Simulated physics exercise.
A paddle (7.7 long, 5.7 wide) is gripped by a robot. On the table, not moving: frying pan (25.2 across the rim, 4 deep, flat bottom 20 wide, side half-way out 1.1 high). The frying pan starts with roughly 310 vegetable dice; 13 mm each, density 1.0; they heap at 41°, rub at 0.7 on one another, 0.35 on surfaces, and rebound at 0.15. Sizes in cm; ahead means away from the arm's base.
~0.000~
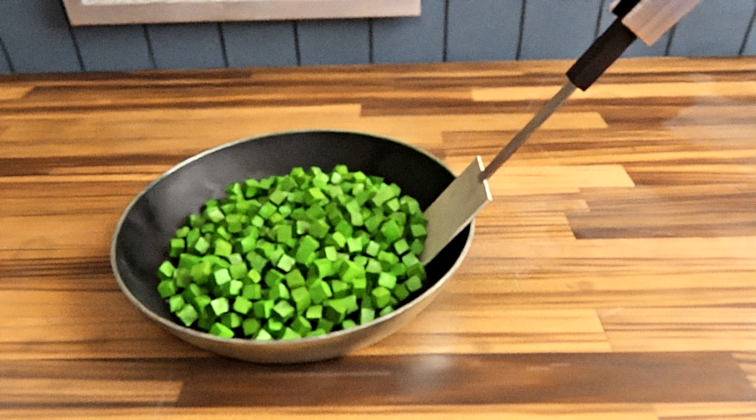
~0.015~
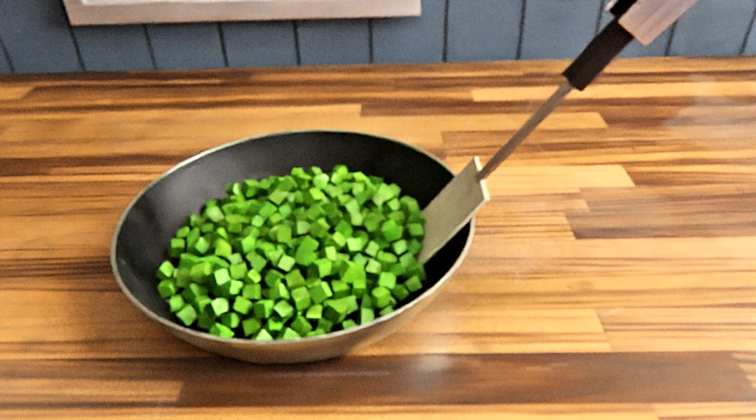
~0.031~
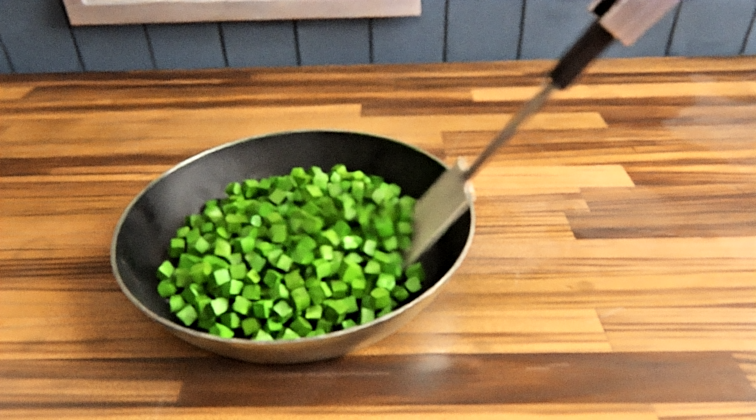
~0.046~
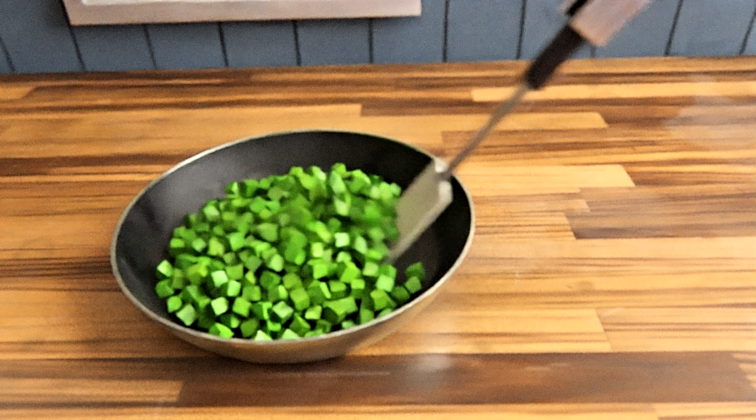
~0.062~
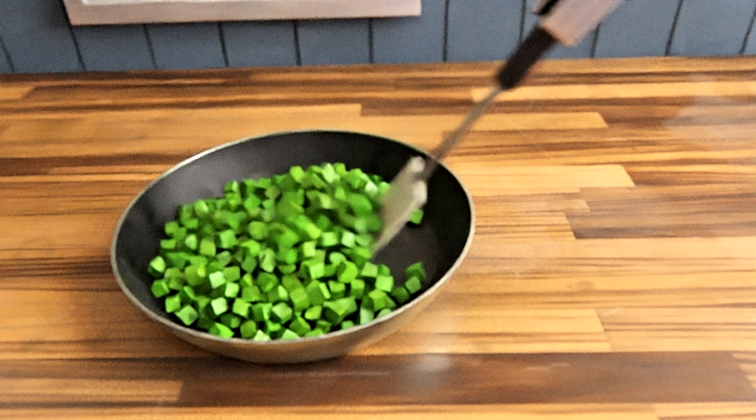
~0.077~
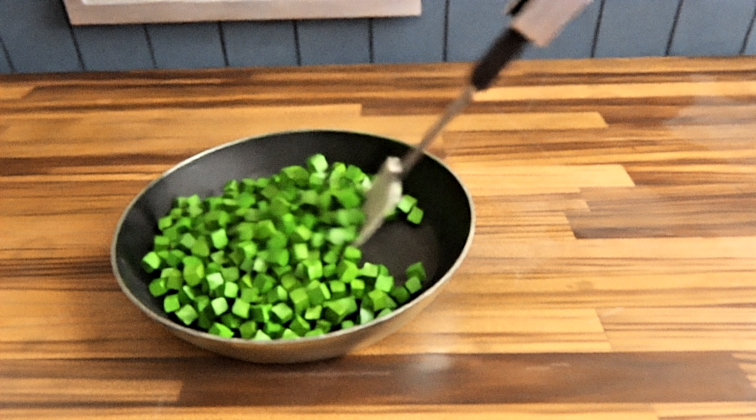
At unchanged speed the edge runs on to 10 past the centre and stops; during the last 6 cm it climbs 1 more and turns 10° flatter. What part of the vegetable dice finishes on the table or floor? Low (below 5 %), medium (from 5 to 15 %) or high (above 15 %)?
Answer: High; above 15 % of the vegetable dice finish on the table or floor.
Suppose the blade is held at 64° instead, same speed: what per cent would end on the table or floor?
In that case some 30 per cent.
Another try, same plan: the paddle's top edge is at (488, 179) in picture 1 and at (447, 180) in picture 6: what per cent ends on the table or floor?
Some 5 per cent.
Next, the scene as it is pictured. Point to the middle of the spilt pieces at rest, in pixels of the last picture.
Around (57, 250).
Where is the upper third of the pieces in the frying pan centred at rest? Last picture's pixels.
Around (197, 230).
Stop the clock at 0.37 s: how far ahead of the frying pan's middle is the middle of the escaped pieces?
About 16 cm.
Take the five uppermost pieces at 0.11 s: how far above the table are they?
Roughly 6 cm.
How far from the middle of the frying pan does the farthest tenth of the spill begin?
Some 30 cm.
After 0.11 s, sloping 53°, highest piece 6 above the table; 314 in the frying pan.
After 0.15 s, sloping 50°, highest piece 7 above the table; 314 in the frying pan.
After 0.37 s, sloping 43°, highest piece 10 above the table; 241 in the frying pan, 53 on the table or floor, 20 on the blade or in flight.
After 1.42 s, sloping 43°, highest piece 4 above the table; 241 in the frying pan, 73 on the table or floor.
In the end, 241 in the frying pan, 73 on the table or floor. That is 23 % on the table or floor.
